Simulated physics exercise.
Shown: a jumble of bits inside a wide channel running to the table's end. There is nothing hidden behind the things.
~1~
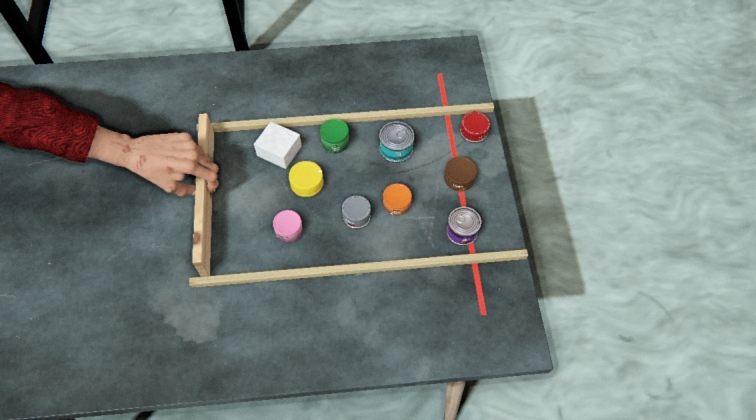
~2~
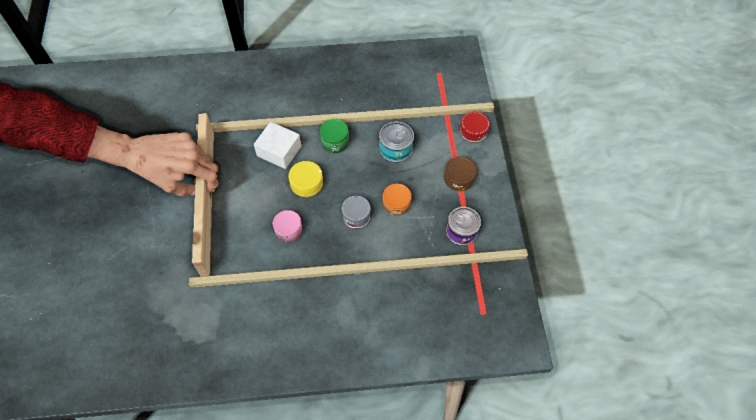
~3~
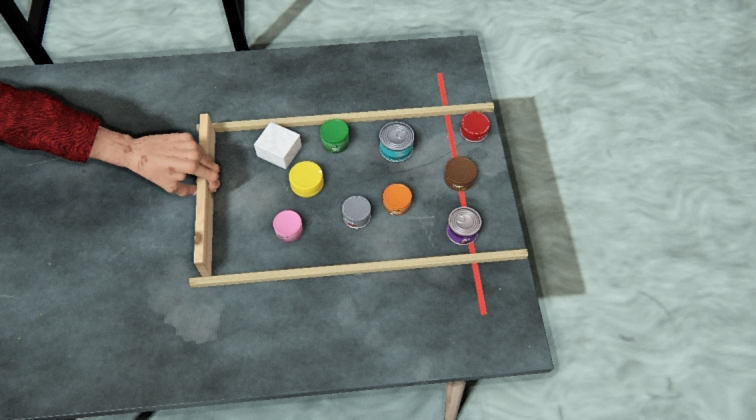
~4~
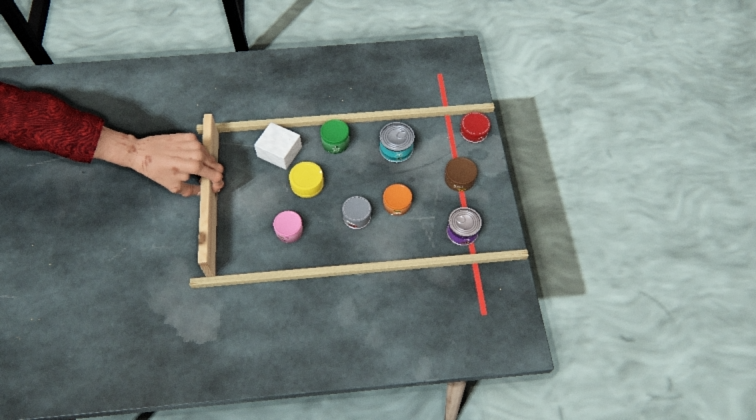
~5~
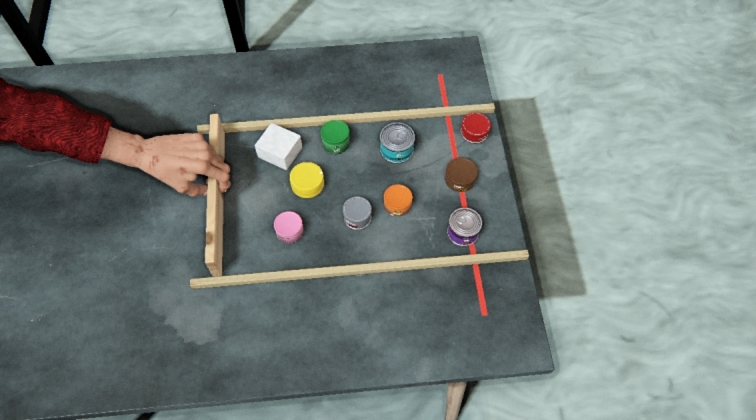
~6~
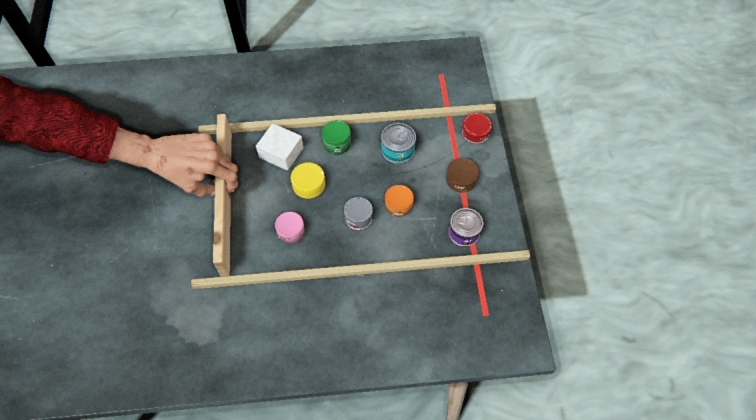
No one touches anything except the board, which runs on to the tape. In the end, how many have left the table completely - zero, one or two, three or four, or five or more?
The table is going to lose one piece, maybe two.
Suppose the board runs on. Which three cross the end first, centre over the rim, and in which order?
Red tin, brown tub, green tub.
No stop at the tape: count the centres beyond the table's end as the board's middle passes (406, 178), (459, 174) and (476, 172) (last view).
First 0, next 2, last 5.
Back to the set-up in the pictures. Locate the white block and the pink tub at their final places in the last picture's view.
The white block stops around (469, 124); the pink tub around (484, 223).
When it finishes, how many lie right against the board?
That makes 3.
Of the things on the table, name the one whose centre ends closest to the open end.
Ending up nearest is the green tub.
Early on, none off yet; red tin at rest near (477, 129); brown tub at rest near (462, 175); purple tin at rest near (465, 228).
A while later, none off yet; red tin travelled a little near (489, 129); brown tub travelled about its own width near (494, 175); purple tin moving near (472, 229).
Finally, the number that fall off is one or two; lost, brown tub and red tin.
